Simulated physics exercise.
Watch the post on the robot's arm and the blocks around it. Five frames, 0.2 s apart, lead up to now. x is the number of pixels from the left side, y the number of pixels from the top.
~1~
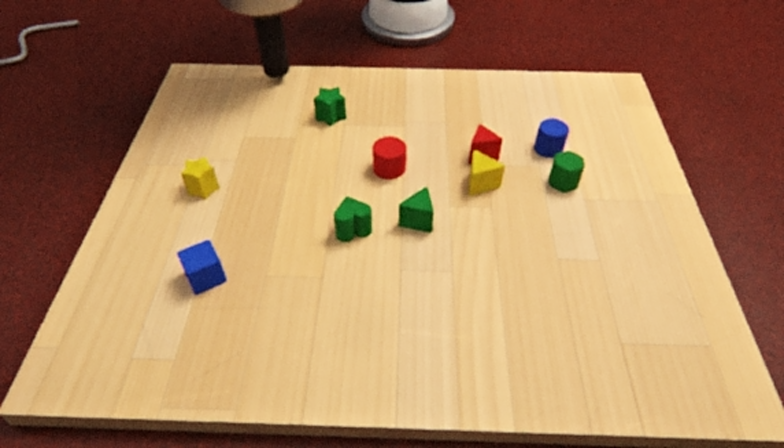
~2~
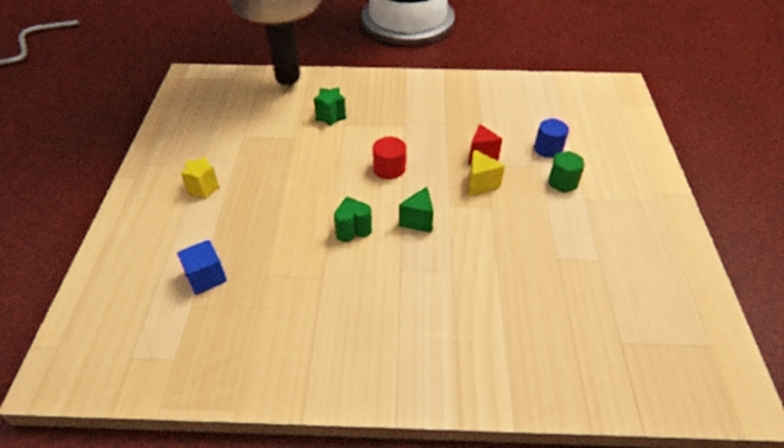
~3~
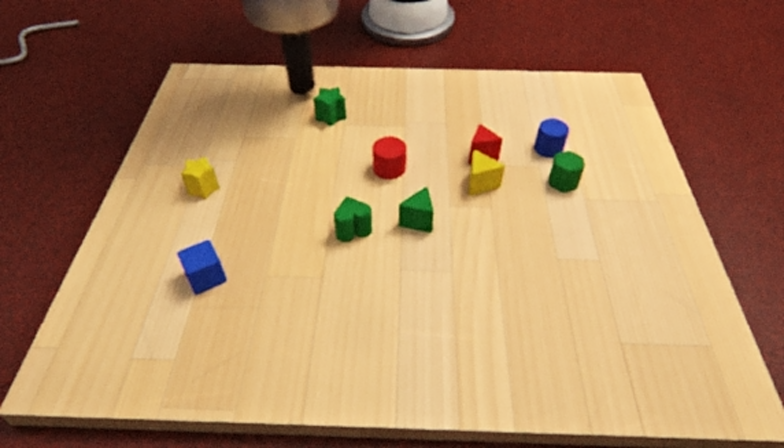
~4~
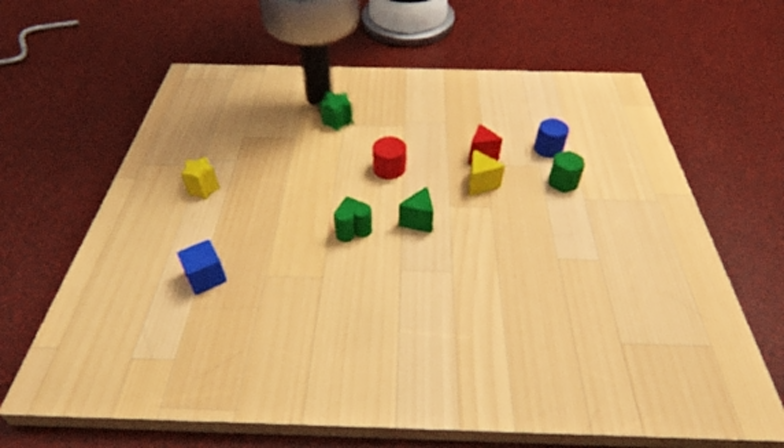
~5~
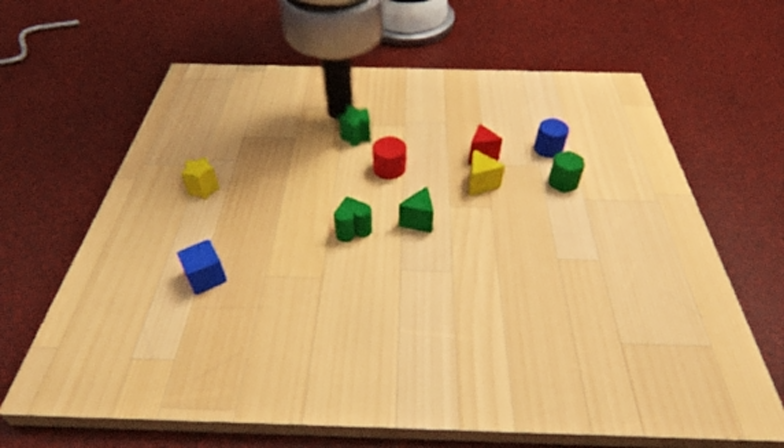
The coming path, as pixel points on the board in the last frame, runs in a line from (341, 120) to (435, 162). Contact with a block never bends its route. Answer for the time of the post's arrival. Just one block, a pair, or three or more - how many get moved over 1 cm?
Two blocks.
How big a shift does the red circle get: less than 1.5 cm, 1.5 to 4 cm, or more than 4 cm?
Verdict: From 1.5 to 4 cm.
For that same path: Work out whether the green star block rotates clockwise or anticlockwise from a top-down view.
The green star block rotates clockwise.
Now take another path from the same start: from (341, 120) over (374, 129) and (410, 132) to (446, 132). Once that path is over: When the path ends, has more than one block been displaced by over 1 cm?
My answer is no.
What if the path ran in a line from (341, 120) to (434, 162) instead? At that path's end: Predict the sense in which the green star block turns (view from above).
From above, it looks like the green star block goes clockwise.
What follows on the original path. One third of the way, post at (372, 126); green star block at (370, 130), turned 65° clockwise.
Two thirds of the way, post at (403, 140); green star block at (387, 141), turned 95° clockwise; red circle at (395, 162).
At the end, post at (436, 154); green star block at (389, 141), turned 115° clockwise; red circle at (394, 164); red triangular block not moved.
